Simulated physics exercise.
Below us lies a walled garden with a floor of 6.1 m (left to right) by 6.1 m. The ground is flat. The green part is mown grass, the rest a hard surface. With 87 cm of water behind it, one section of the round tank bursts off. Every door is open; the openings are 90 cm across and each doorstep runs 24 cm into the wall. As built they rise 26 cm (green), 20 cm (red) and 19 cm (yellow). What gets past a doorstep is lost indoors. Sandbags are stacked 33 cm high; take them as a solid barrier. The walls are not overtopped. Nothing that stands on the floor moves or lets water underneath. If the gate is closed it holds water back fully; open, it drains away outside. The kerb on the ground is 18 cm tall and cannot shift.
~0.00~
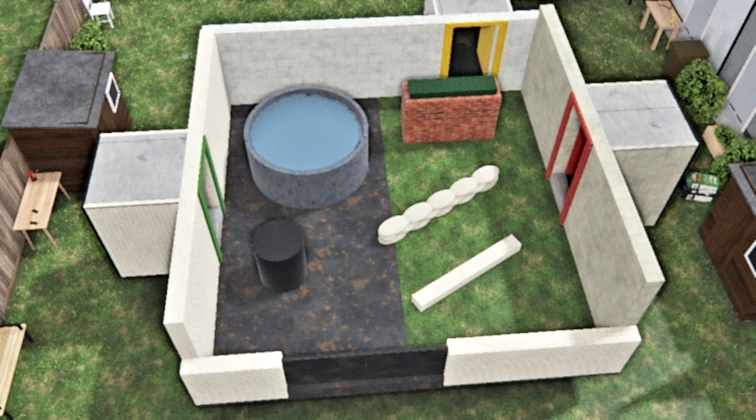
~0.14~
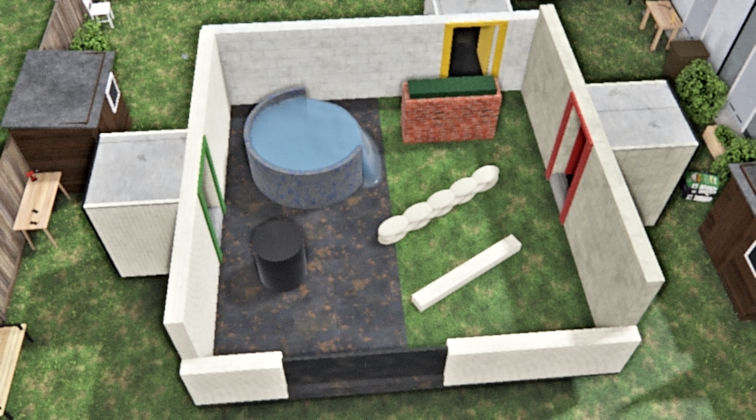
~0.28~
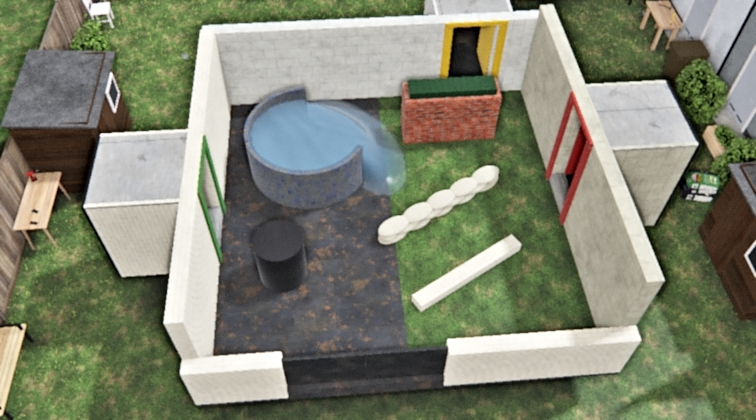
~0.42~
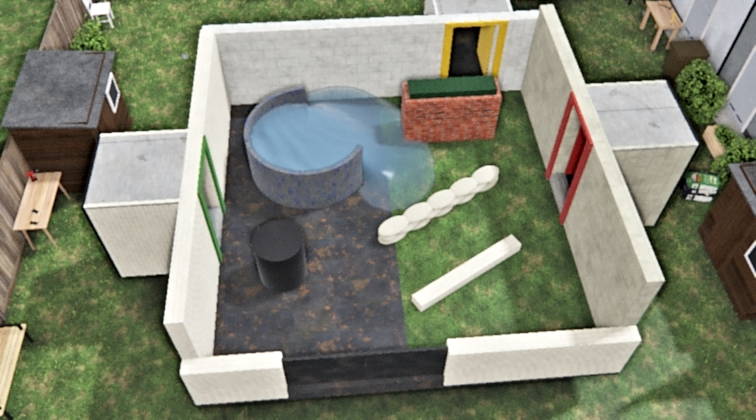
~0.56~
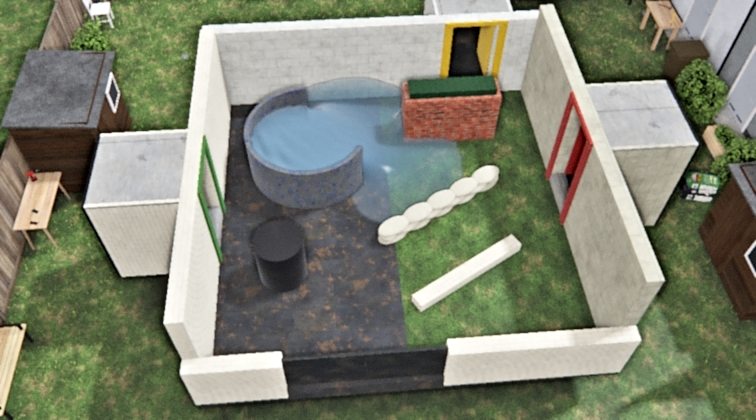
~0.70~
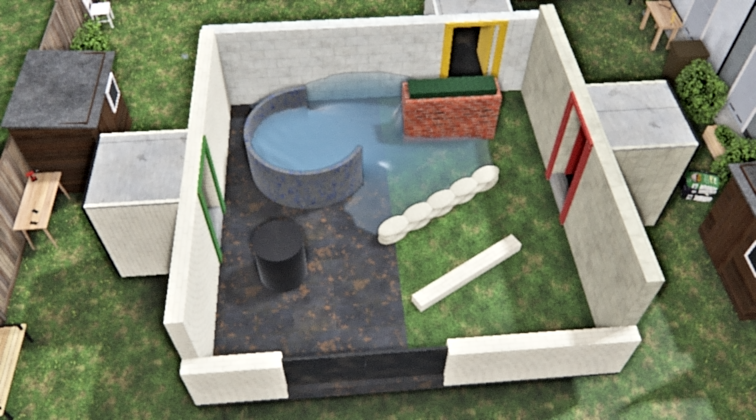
A walled garden, half dark hard floor and half green grass, is seen from high above by a camera that stays still. A round grey tank of water stands at the back left near a black cylinder, with a brick planter, white sandbags, a pale beam, and green, yellow and red doorways around. The tank's right side opens and water spreads rightward across floor and grass, reaching the planter and sandbags.
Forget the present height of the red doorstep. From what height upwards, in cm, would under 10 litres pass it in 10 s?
At least 14 cm or so.
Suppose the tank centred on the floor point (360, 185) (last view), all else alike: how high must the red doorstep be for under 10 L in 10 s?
Then roughly 19 cm.
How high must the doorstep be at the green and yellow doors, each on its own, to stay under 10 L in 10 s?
About 8.0 cm at green and 30 cm at yellow.
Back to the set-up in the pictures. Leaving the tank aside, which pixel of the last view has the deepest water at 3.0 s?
At about (519, 106).
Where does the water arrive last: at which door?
Last comes the green one.
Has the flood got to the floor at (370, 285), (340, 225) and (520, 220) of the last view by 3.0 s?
In that order: Not reached, flooded, flooded.
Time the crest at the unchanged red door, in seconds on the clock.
At about 3.2 s.
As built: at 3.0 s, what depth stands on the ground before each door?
Depths in cm: Green 3, red 18, yellow 31.
After 1.4 s water covers 30 % of the floor, deepest (56 cm) near (379, 102); it has not reached the red door.
After 3.0 s water covers 50 % of the floor, deepest (38 cm) near (519, 106); 18 cm at the red door, 0 litres in over its 20 cm doorstep.
After 10.0 s water covers 95 % of the floor, deepest (14 cm) near (220, 272); 6 cm at the red door, 0 litres in over its 20 cm doorstep.
At the red door as built, the water arrived by 1.8 s and peaked near 19 cm at 3.2 s.
Run again over the same 10 s with other heights there, 18 litres in over 12.5 cm, 3 litres over 17 cm. The limit of 10 litres is kept from about 14 cm up.
